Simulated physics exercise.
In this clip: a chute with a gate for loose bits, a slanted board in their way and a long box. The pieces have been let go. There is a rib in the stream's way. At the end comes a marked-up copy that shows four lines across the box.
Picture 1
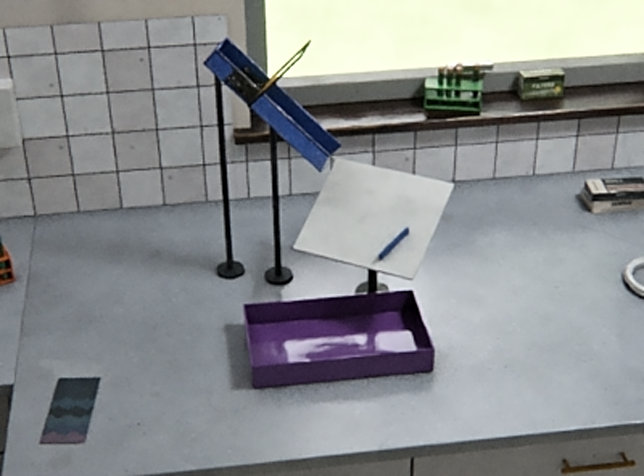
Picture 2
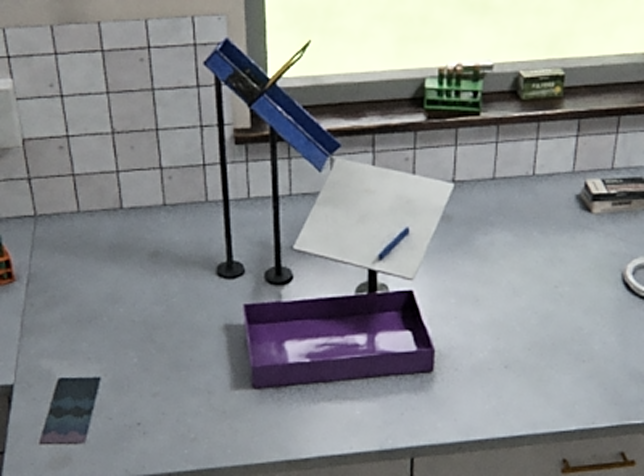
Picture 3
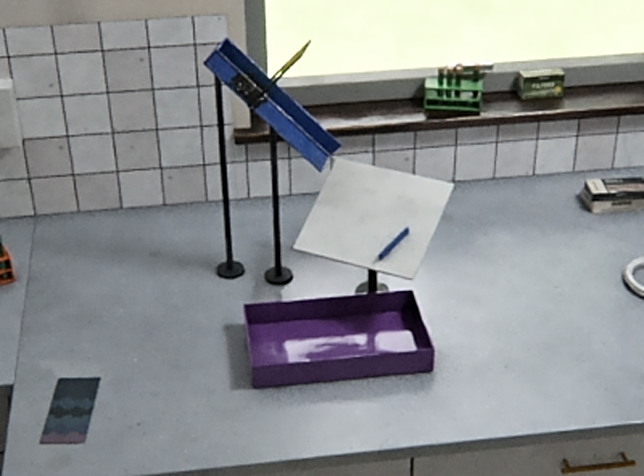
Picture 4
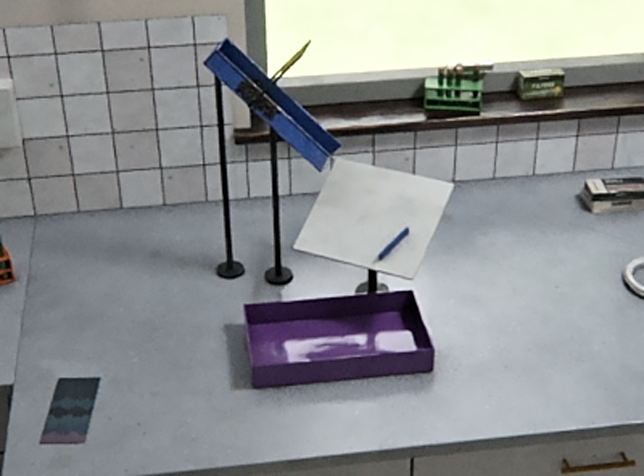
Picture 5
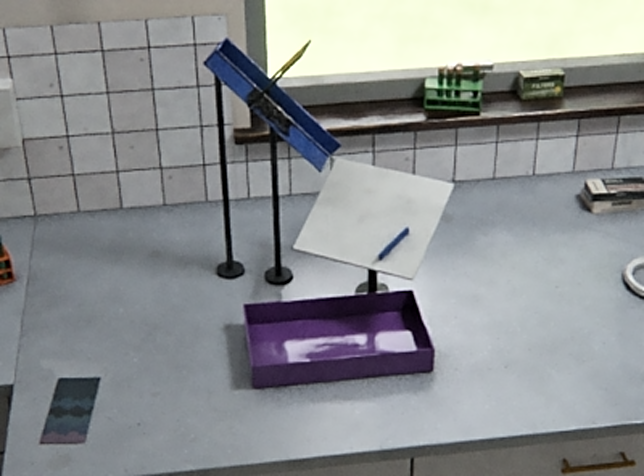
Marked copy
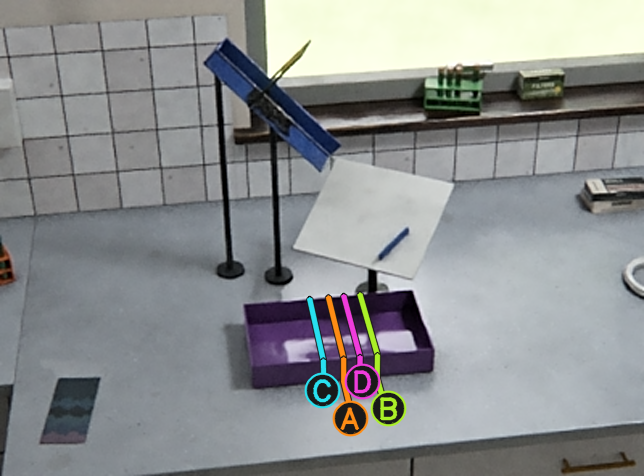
Black beans sliding partway down a sloping blue chute above a tilted white board and an empty purple box on a grey counter.
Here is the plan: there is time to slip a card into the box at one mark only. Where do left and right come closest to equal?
The best line is D.
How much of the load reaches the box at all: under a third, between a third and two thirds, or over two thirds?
Over two thirds.
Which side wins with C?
The right side.
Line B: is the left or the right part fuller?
More lands on the left.
On the marked copy, line A crosses the front rim at (343, 357); line B crosses the front rim at (377, 354); line C crosses the front rim at (323, 359); line D crosses the front rim at (359, 356).
For line A, of what is caught, a small part on the left of the divider, most on the right.
For line B, of what is caught, nearly all on the left of the divider, a small part on the right.
For line C, of what is caught, a stray few on the left of the divider, nearly all on the right.
For line D, of what is caught, about half on the left of the divider, about half on the right.
